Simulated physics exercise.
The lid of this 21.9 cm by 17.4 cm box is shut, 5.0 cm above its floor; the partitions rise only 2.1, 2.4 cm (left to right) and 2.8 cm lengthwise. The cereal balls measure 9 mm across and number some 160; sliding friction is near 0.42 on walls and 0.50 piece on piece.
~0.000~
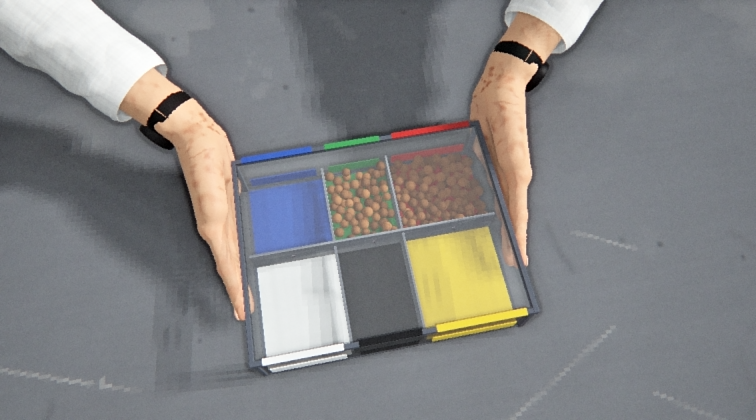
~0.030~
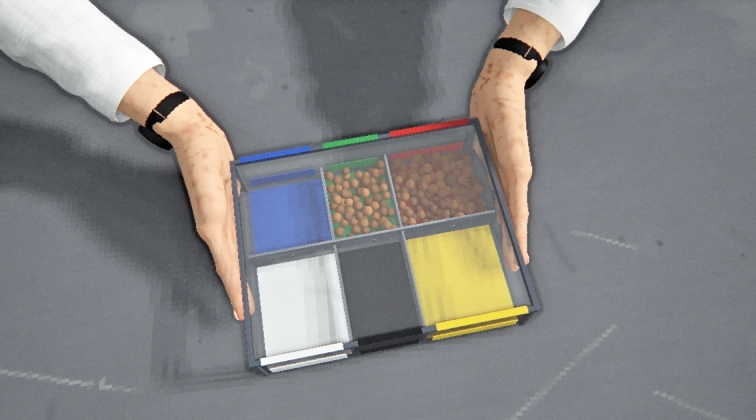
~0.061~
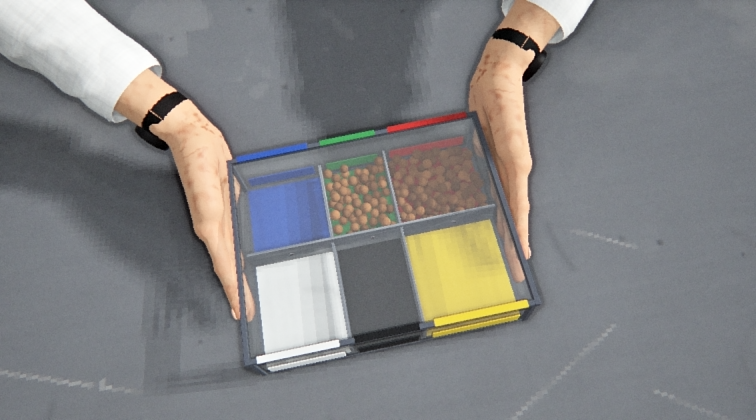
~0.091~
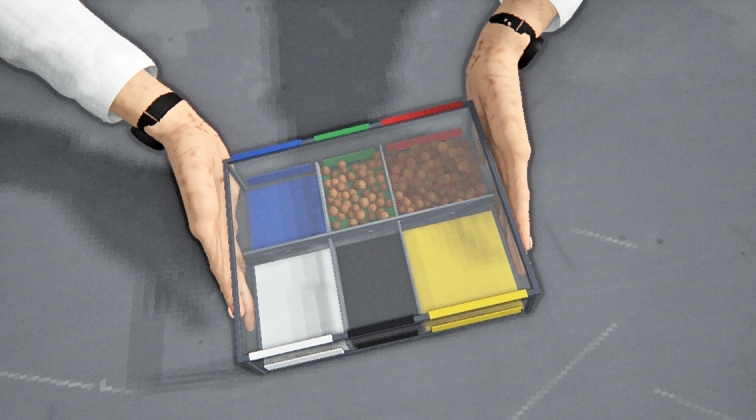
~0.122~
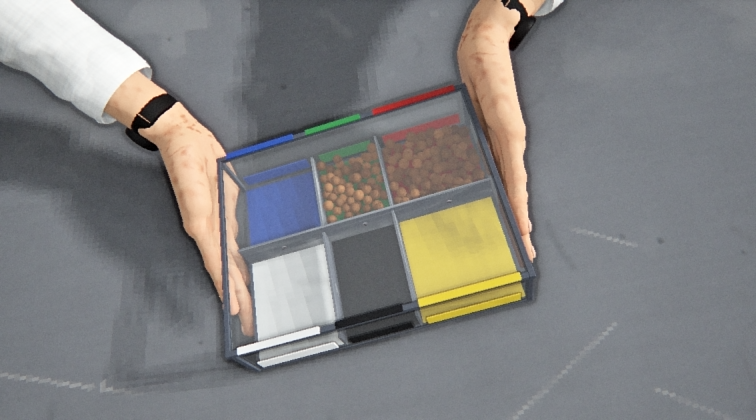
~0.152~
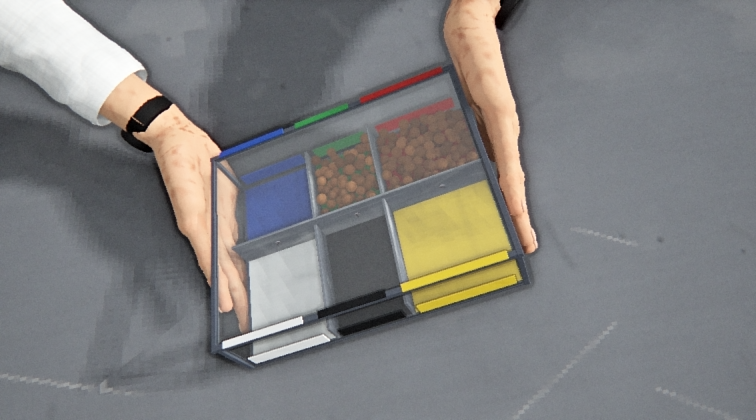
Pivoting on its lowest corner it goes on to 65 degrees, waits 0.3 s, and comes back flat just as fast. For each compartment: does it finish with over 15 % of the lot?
Red compartment: Above; blue compartment: Above; green compartment: Above; yellow compartment: Below; white compartment: Below; black compartment: Below.
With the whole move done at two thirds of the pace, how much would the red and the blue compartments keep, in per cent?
Red 45; blue 20.
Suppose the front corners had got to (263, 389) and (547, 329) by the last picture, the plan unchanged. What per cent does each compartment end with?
Red 45; blue 0; green 25; yellow 25; white 0; black 5.
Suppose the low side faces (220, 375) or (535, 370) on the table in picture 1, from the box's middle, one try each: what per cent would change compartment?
About 55 and 35 per cent.
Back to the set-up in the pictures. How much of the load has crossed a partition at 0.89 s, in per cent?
Some 40 per cent.
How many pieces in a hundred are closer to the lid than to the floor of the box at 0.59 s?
Roughly 20 per cent.
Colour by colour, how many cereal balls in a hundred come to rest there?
Red 30, blue 35, green 35, yellow 0, white 0, black 0.
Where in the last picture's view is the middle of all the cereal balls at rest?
Near (348, 191).
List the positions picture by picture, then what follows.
In the first frame, box tilt 0 degrees, front corners at (255, 362) and (532, 309); red 60 %, green 40 %.
In the second frame, box tilt 1 degrees, front corners at (254, 362) and (533, 307).
In the third frame, box tilt 3 degrees, front corners at (250, 360) and (534, 300), lowest corner left back.
In the fourth frame, box tilt 8 degrees, front corners at (243, 357) and (533, 290), lowest corner left back.
In the fifth frame, box tilt 14 degrees, front corners at (232, 352) and (528, 273), lowest corner left back.
In the sixth frame, box tilt 20 degrees, front corners at (218, 346) and (516, 251), lowest corner left back; red 60 %, green 40 %. Its pace works out near 220 degrees a second.
After 0.59 s, tilt 65 degrees; red 40 %, blue 20 %, green 45 %.
After 0.89 s, tilt 40 degrees; red 30 %, blue 35 %, green 35 %.
After 1.28 s, tilt 0 degrees; red 30 %, blue 35 %, green 35 %.
By 1.7 s all is still; red 30 %, blue 35 %, green 35 %, yellow 0 %, white 0 %, black 0 %.
